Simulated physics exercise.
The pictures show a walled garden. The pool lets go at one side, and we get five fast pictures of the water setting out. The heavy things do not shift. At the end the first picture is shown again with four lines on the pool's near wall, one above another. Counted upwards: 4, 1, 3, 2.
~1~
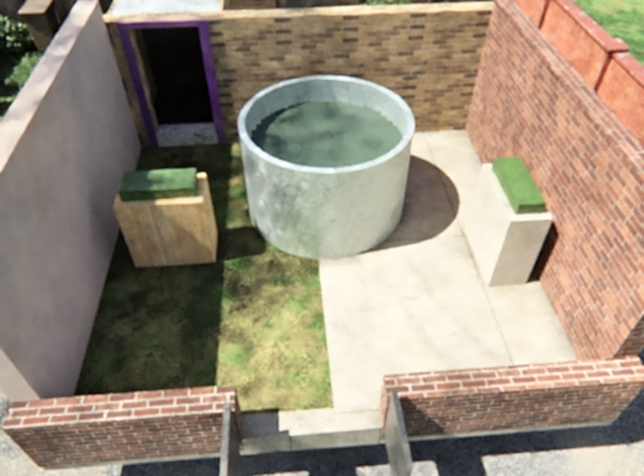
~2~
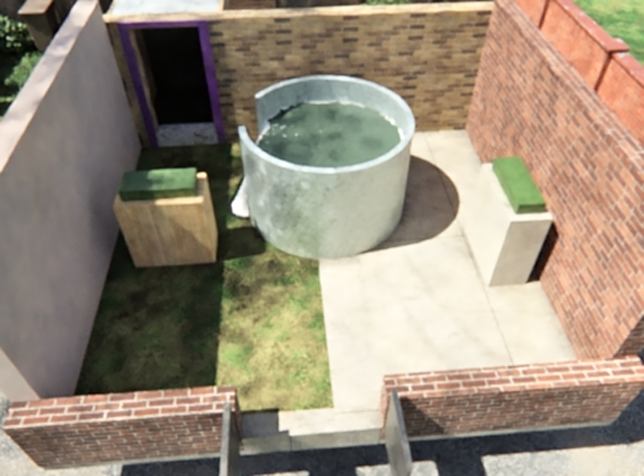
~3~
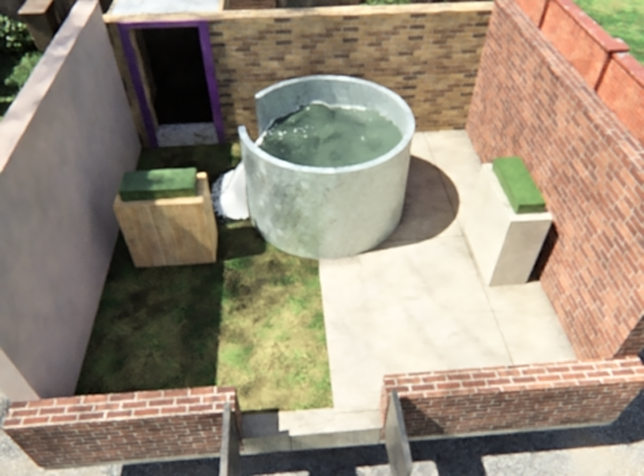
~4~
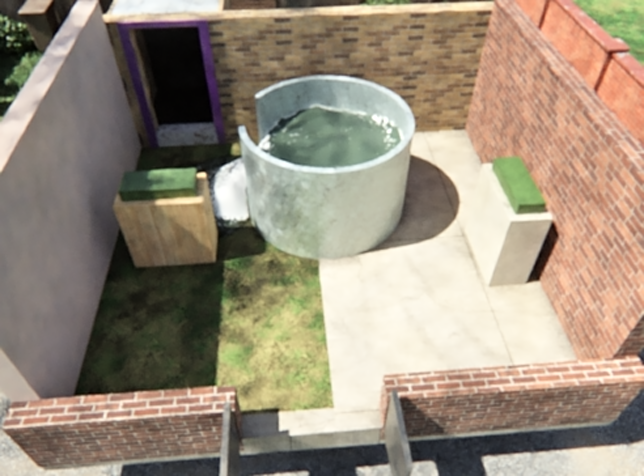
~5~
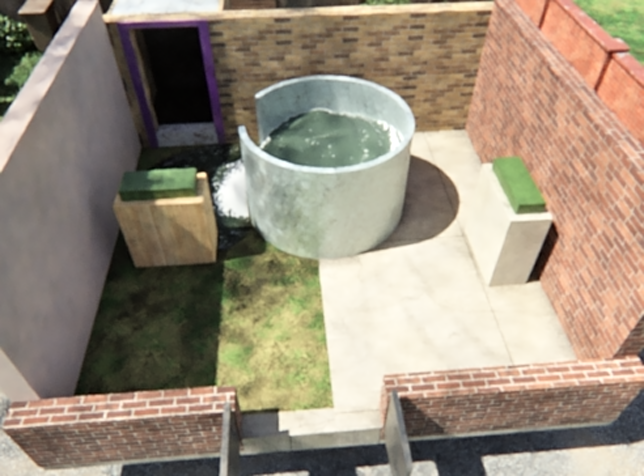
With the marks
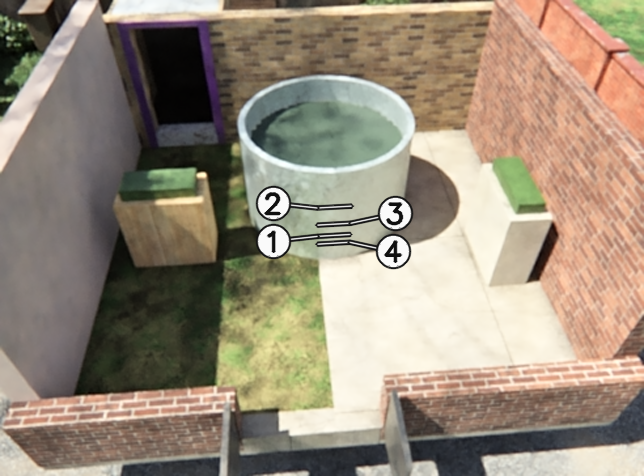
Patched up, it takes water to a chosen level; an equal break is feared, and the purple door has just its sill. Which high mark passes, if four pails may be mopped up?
Level 3.
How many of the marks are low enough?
Three.
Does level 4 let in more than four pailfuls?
No, not at all.
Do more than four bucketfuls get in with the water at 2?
Yes, that goes wrong.
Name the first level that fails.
The answer is 2.
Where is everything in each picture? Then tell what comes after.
Water in the pool at rest, its middle at (326, 141); foot of the purple doorway at (189, 145); open gate at (310, 377), in the first frame.
In the second frame, 1 % of the ground under water, visible out to (238, 200).
In the third frame, 4 % of the ground under water, visible out to (228, 211).
In the fourth frame, 8 % of the ground under water, visible out to (237, 223).
Water covers 15 % of the ground, its front hidden from here, in the fifth frame.
In white, 1 at (333, 235); 2 at (334, 207); 3 at (334, 224); 4 at (333, 243); from the bottom up 4, 1, 3, 2.
With 1, nothing gets over.
With 2, about 10 bucketfuls get in.
With 3, a splash gets over, under a bucket.
With 4, nothing gets over.
